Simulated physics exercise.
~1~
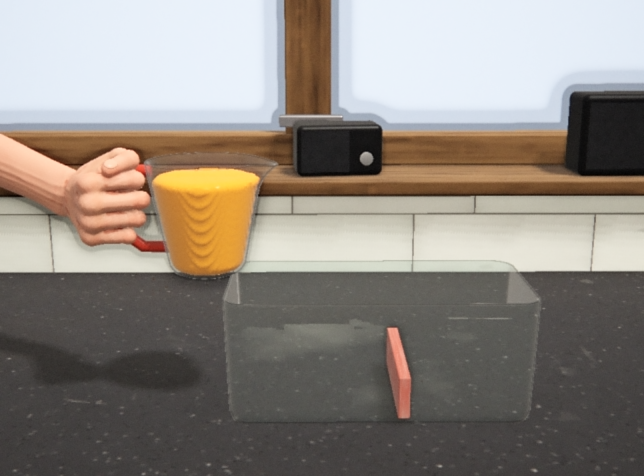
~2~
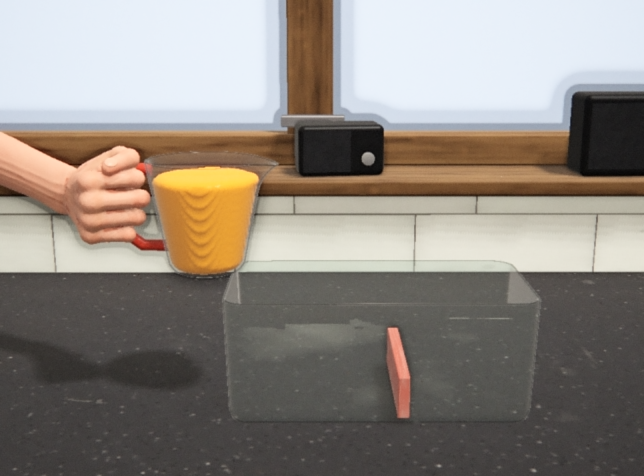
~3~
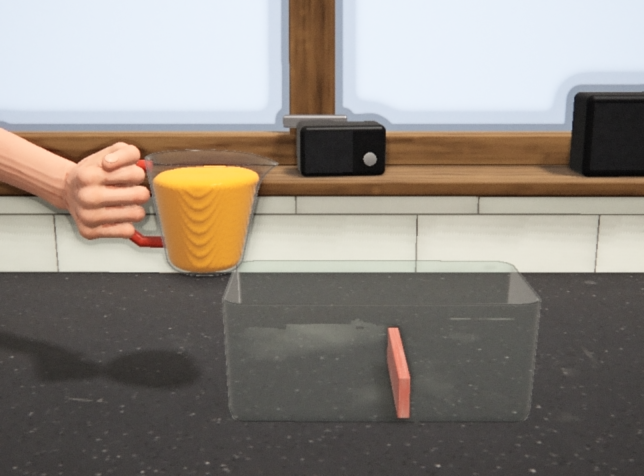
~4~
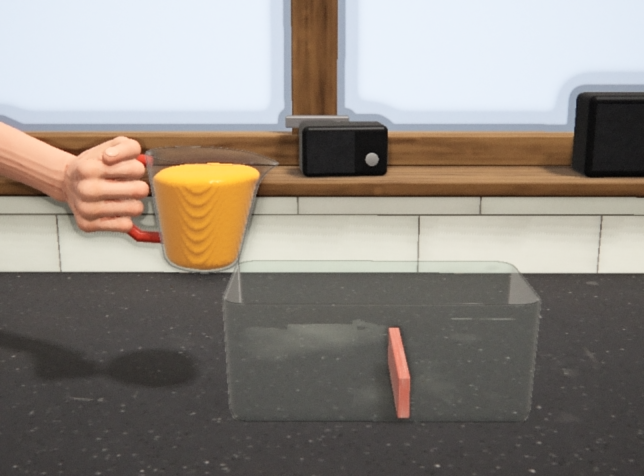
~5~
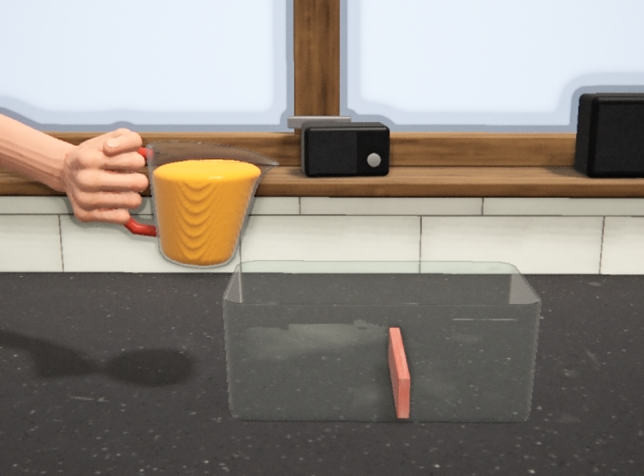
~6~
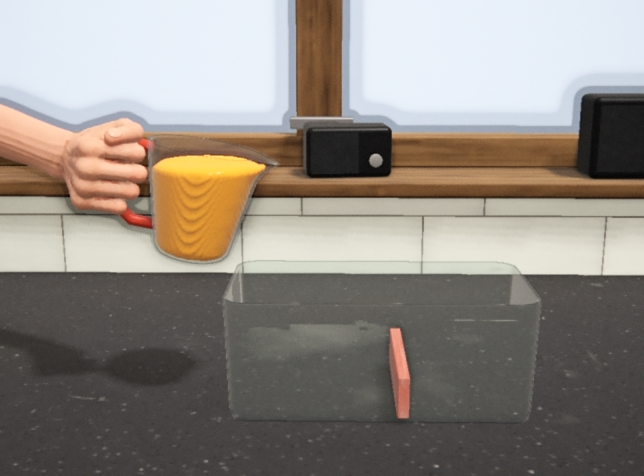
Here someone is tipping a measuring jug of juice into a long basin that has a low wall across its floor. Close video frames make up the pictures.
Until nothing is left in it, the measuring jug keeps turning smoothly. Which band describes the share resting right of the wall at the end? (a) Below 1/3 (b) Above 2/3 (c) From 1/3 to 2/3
Answer: A.
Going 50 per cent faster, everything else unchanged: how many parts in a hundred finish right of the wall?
Roughly 15 percent.
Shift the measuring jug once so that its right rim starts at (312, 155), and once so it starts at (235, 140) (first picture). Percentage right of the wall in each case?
First some 75, then 5 per cent.
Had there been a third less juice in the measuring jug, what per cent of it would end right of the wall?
Roughly 5 in a hundred.
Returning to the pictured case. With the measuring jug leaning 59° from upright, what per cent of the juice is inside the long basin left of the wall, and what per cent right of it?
Left 5, right 0.
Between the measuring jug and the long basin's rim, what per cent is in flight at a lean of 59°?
I'd say some 15 per cent.
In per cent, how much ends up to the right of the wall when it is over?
I'd say close to 5 per cent.
A moment on, the measuring jug is tipped part way and 77 per cent is still to pour, 6 is left of the wall and 0 right of it.
Next, the measuring jug is tipped on its side and 23 per cent is still to pour, 51 is left of the wall and 1 right of it.
Then the measuring jug is tipped on its side and 0 per cent is still to pour, 92 is left of the wall and 3 right of it.
Later the measuring jug is tipped on its side and 0 per cent is still to pour, 93 is left of the wall and 4 right of it.
In the end 93 per cent lies left of the wall, 4 right of it and 2 outside.
